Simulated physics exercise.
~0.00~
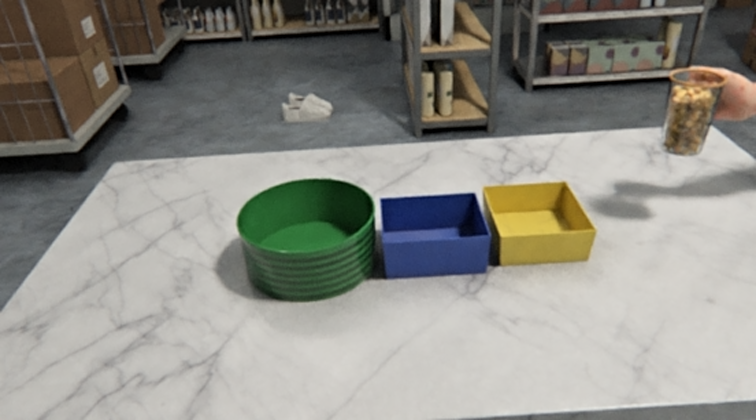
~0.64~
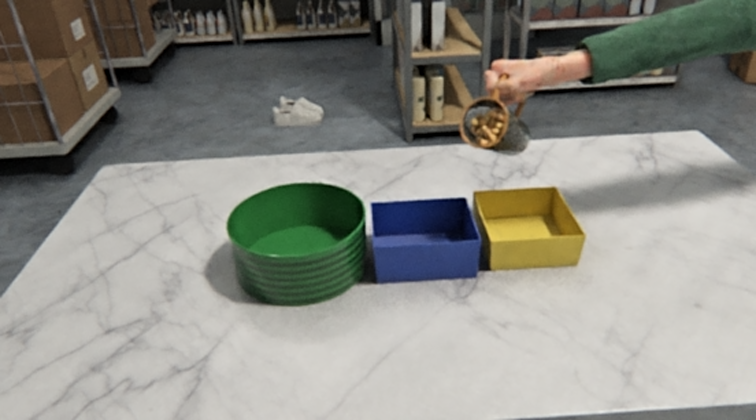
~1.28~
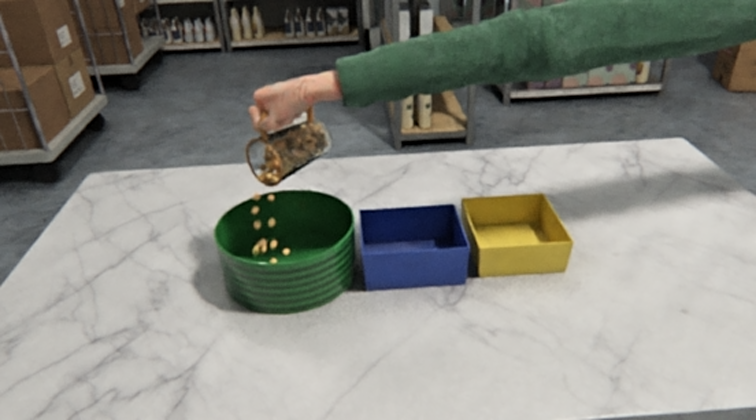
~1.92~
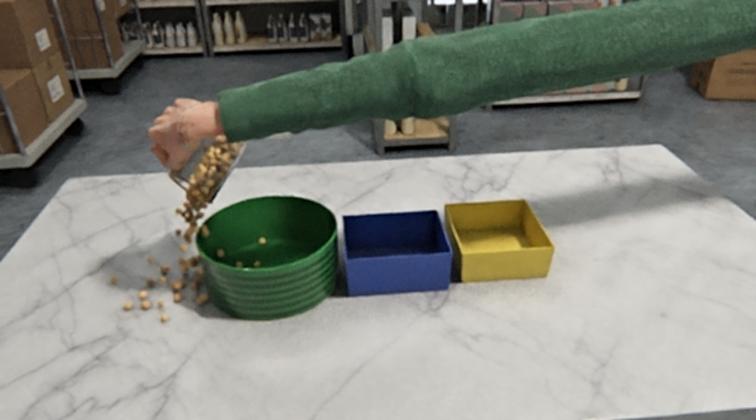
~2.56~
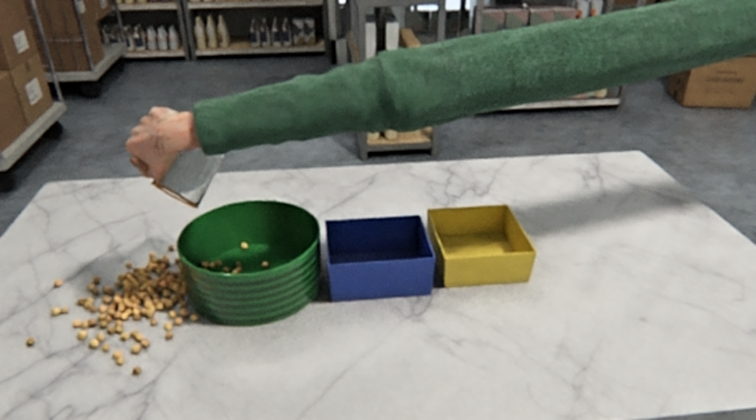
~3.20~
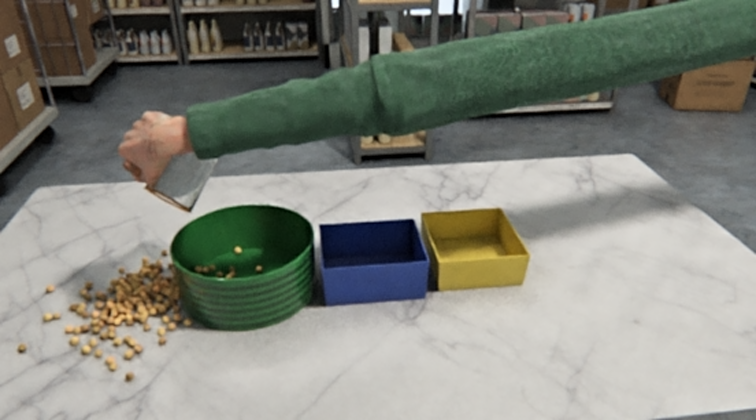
On a marble table in a storeroom, a hand tips a cup of chickpeas over a green pot, spilling most outside it.
